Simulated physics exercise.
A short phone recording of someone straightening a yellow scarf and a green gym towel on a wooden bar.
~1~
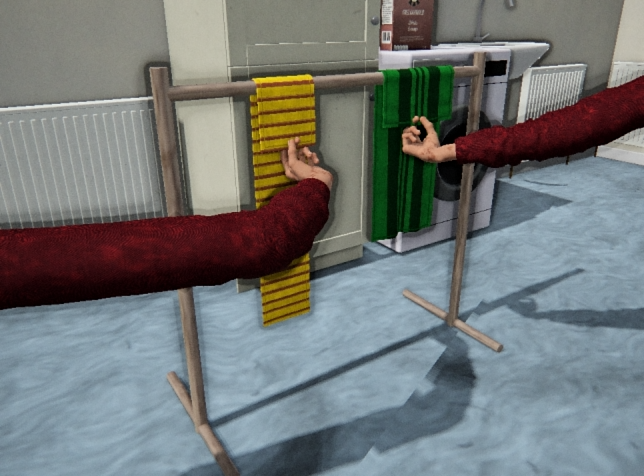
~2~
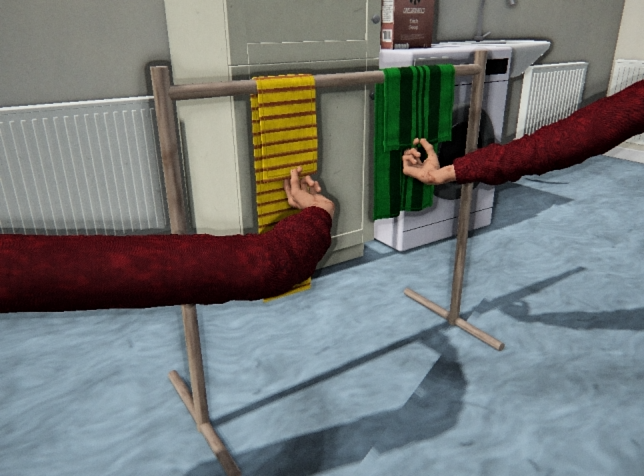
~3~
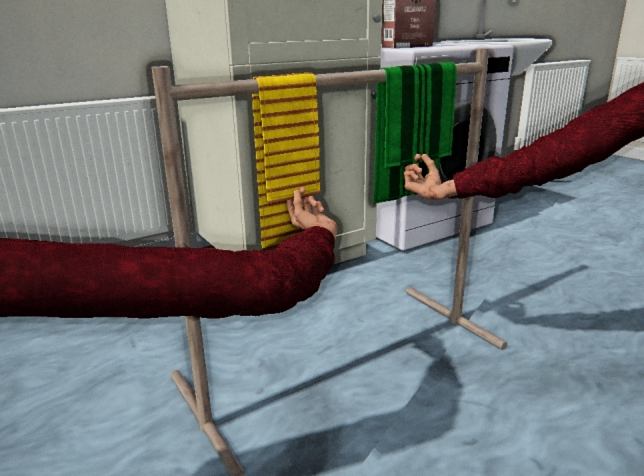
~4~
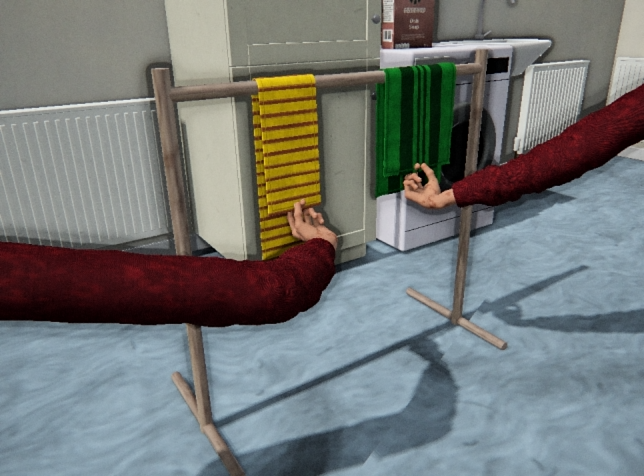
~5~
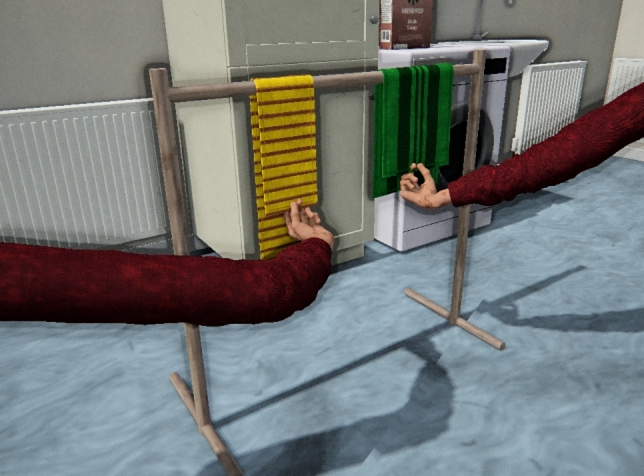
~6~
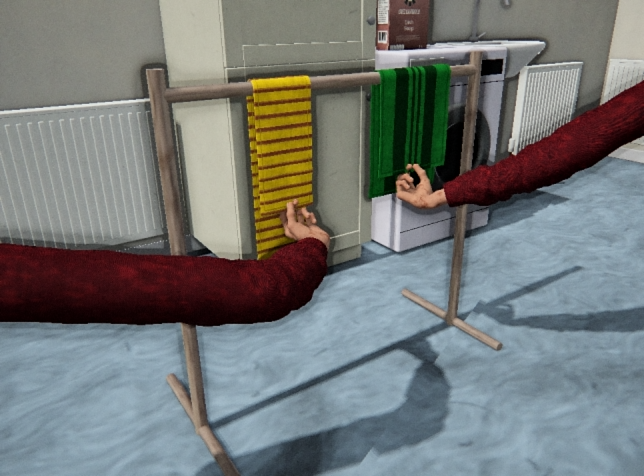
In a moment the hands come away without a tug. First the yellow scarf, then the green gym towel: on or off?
Yellow scarf: On; green gym towel: On.
Then, 0.32 s after the last picture, scarf still hanging; gym towel still hanging.
At rest, scarf still hanging; gym towel still hanging. The yellow scarf hangs there and the green gym towel keeps its place.
